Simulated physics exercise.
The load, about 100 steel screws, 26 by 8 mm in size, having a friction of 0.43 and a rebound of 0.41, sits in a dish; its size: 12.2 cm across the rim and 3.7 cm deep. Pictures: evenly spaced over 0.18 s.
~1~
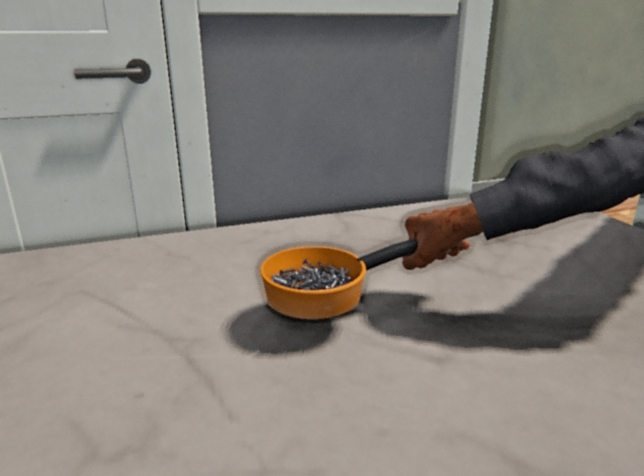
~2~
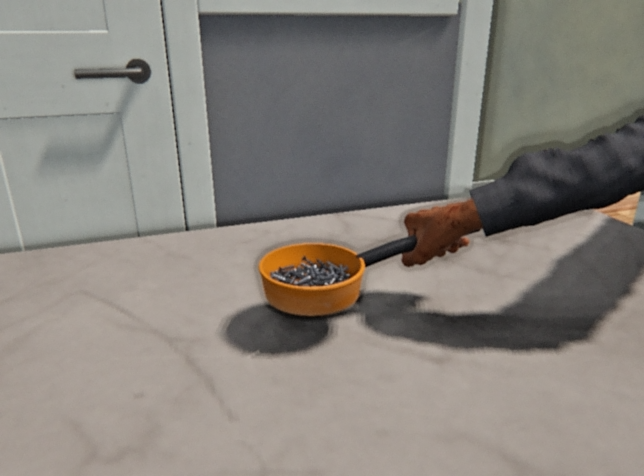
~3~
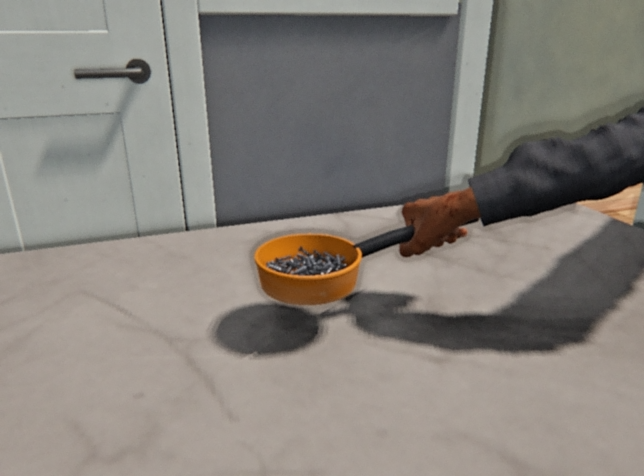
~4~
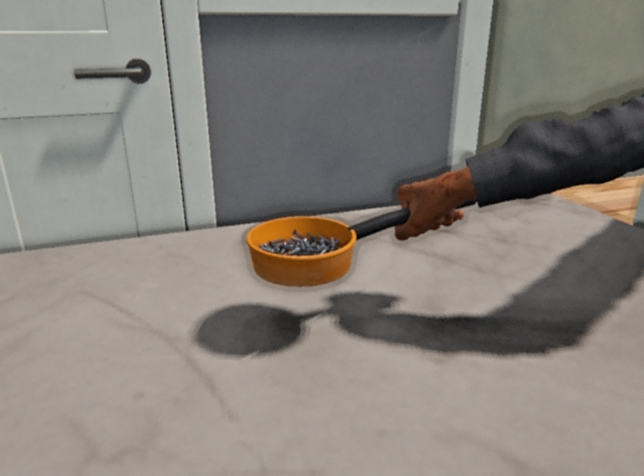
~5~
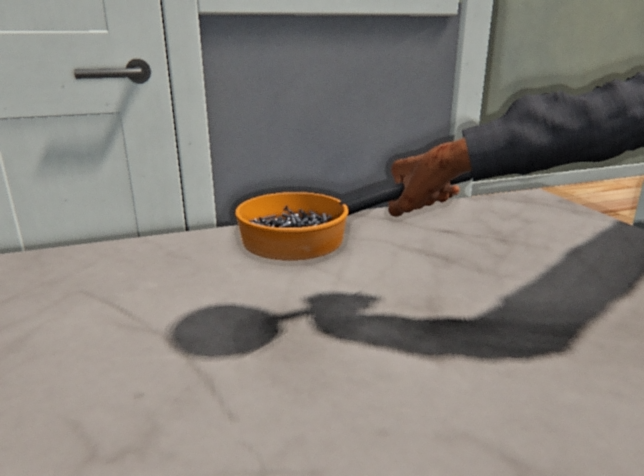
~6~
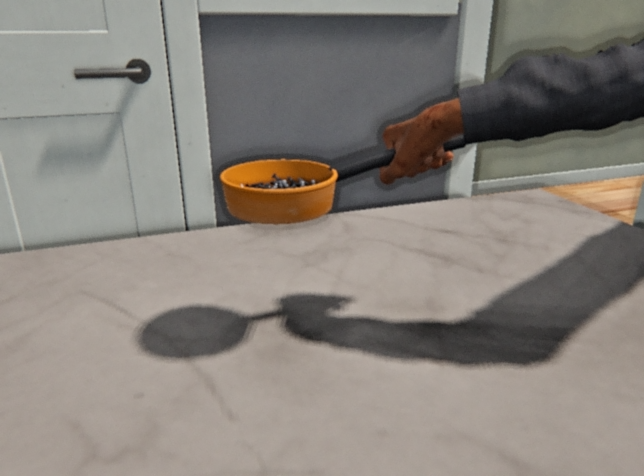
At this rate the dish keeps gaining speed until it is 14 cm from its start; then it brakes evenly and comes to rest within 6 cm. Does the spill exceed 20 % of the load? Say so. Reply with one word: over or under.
Over.
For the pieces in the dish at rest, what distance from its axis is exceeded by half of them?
Result: Roughly 4.0 centimetres.
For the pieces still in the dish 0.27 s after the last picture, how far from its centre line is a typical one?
4.5 cm or so.
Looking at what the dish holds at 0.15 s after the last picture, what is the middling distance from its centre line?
Close to 4.5 cm, I'd say.
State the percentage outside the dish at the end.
It comes to about 70 percent.
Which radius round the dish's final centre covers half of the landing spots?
It comes to around 14 cm.
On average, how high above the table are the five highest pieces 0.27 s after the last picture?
About 29 cm.
Then, 0.15 s after the last picture, dish 85 %, in the air 15 %; middle of the pieces not yet landed near (217, 82).
Then, 0.27 s after the last picture, dish 35 %, in the air 65 %; middle of the pieces not yet landed near (185, 131).
Then, 0.39 s after the last picture, fallen left of where it stops 15 %, dish 30 %, in the air 50 %; middle of the pieces not yet landed near (175, 242).
Then, 0.50 s after the last picture, fallen left of where it stops 65 %, dish 30 %; middle of the pieces not yet landed near (226, 152).
In the end, fallen left of where it stops 70 %, dish 30 %.
